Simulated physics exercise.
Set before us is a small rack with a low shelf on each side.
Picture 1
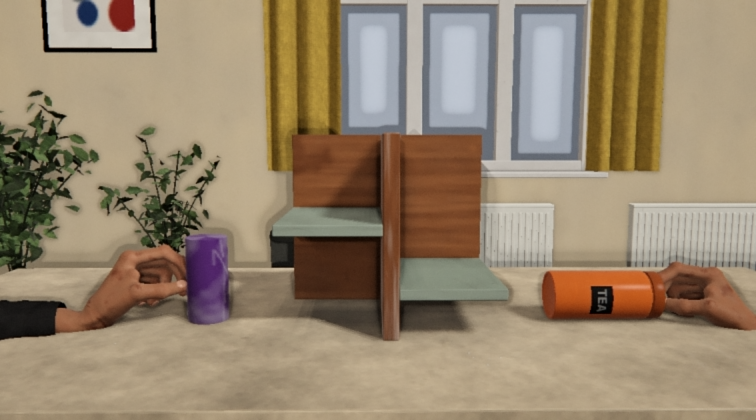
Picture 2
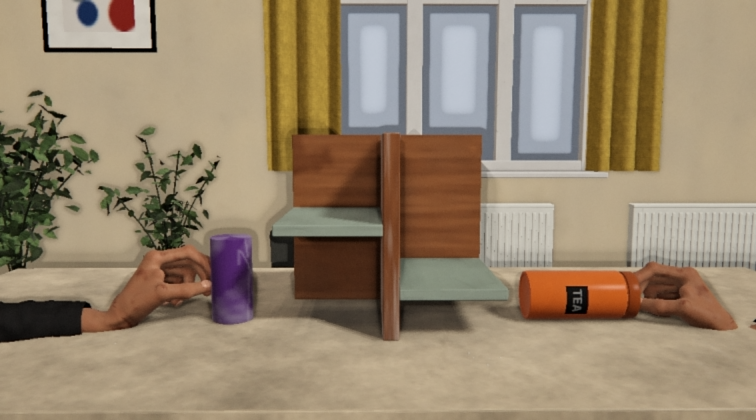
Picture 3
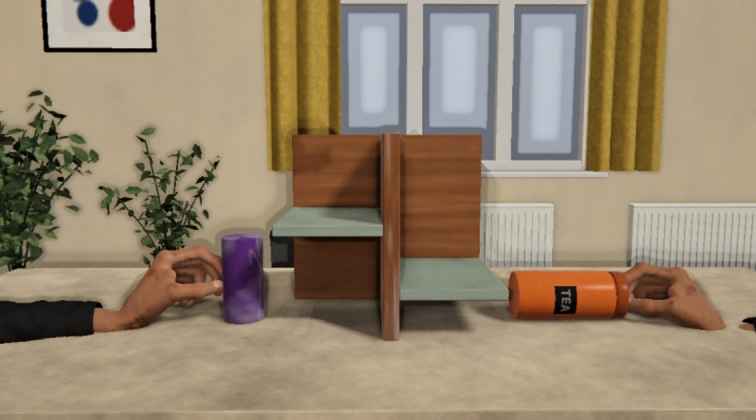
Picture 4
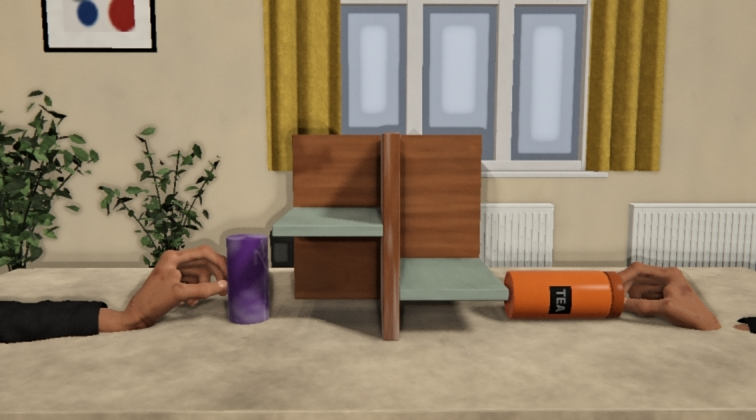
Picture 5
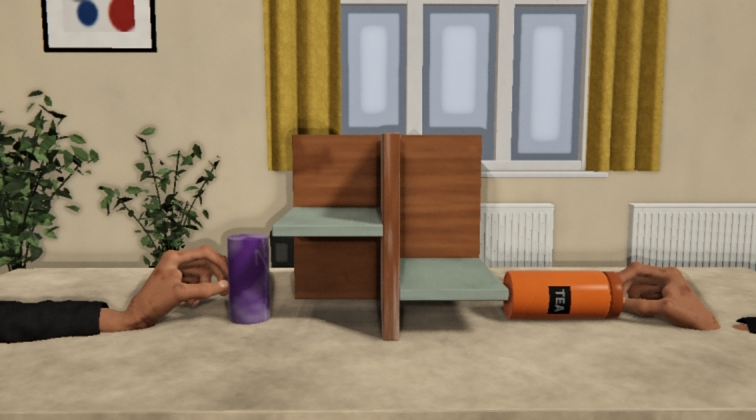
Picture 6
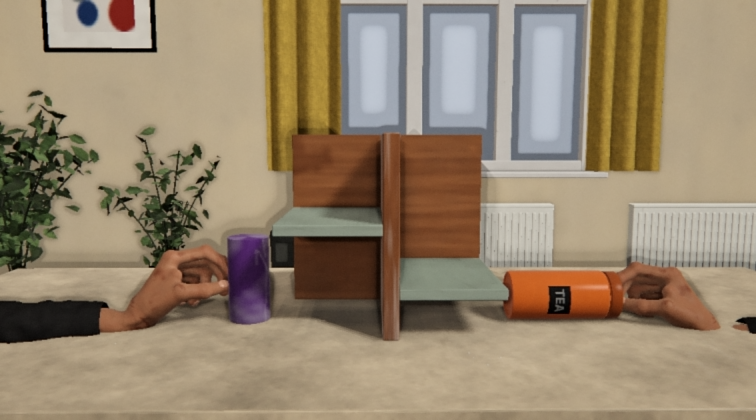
A purple candle and an orange jar lying on its side slid a short way inward from left and right, each pushed by a hand toward a small wooden rack, then both stayed still.
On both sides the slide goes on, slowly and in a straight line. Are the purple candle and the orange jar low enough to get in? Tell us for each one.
Turns out the purple candle gets under and the orange jar can't get under.
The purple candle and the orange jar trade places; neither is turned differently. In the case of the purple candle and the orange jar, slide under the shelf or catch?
For the purple candle it is a hang-up; for the orange jar it is a clean pass.
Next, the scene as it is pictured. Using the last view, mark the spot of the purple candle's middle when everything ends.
Its middle settles near (311, 278) in the last picture.
Then, 0.26 s after the last picture, purple candle sliding up to the opening near (266, 278); orange jar sliding up to the opening near (546, 295).
At rest, the purple candle clears the shelf, near (311, 278); the orange jar is too tall, near (546, 295).
